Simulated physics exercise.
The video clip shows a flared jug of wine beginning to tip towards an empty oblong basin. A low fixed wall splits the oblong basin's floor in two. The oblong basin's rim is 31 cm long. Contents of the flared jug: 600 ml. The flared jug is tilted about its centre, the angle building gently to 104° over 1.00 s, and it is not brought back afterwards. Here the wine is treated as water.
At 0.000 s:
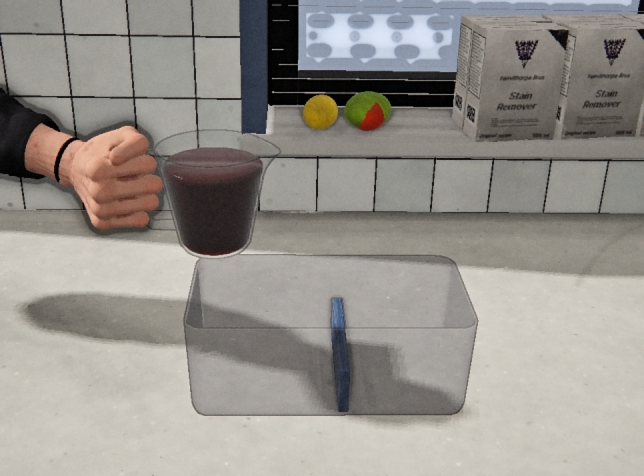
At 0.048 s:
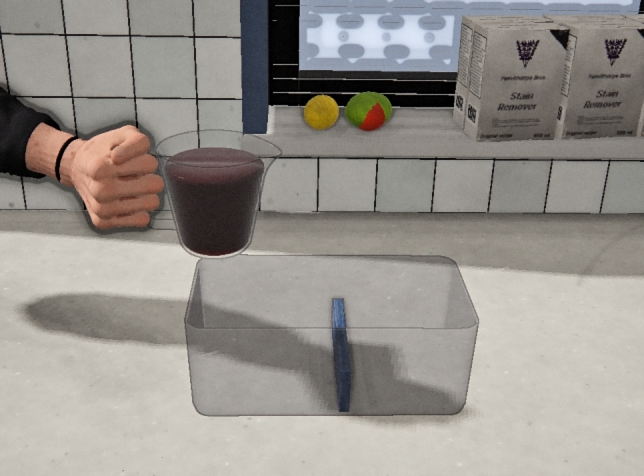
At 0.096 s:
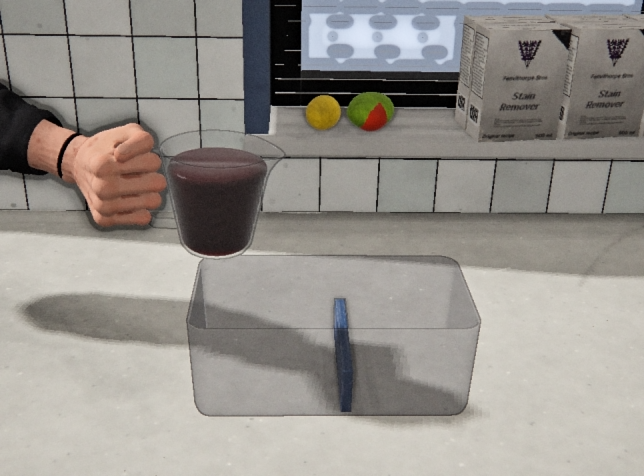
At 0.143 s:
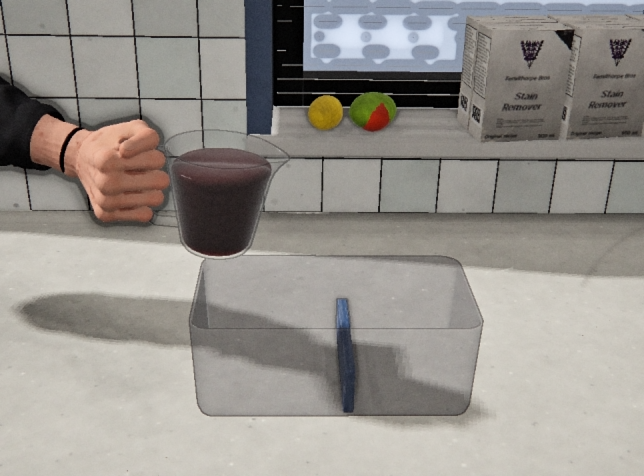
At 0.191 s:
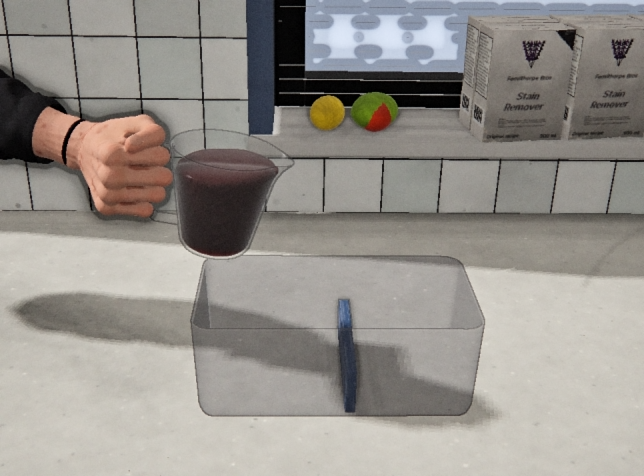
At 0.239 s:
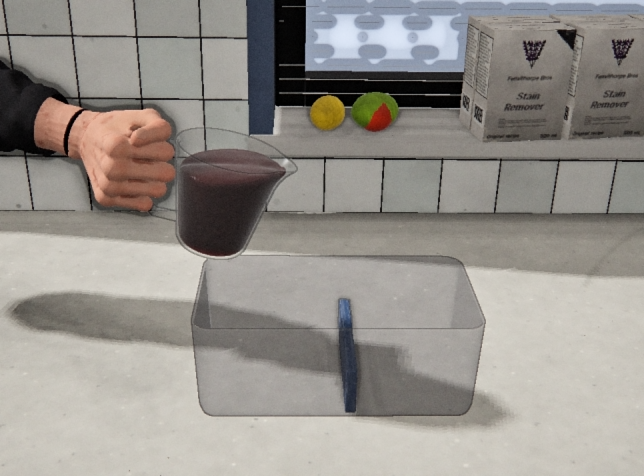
A hand gently tilting a flared jug of dark wine to the right above an empty clear oblong basin with a blue divider.
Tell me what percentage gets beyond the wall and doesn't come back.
Around 28 % gets beyond the wall and stays.
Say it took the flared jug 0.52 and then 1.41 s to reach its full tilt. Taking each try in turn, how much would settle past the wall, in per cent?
15 in a hundred, followed by 35 in a hundred.
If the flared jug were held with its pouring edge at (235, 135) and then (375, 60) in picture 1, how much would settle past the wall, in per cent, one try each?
I'd expect close to 5 per cent and then close to 75 per cent.
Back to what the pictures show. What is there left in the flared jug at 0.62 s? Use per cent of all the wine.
About 68 percent.
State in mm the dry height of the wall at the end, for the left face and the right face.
Some 38 mm on the left and 48 mm on the right.
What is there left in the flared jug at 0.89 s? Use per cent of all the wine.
Around 12 percent of it.
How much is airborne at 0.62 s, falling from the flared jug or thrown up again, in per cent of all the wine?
Share: Roughly 20 per cent.
After 0.62 s the tilt is 71° and 67 per cent is still to pour, 4 is left of the wall and 9 right of it.
After 0.89 s the tilt is 101° and 13 per cent is still to pour, 50 is left of the wall and 27 right of it.
After 1.18 s the tilt is 104° and 0 per cent is still to pour, 71 is left of the wall and 27 right of it.
After 1.50 s the tilt is 104° and 0 per cent is still to pour, 71 is left of the wall and 28 right of it.
In the end 71 per cent lies left of the wall, 28 right of it and 1 outside.
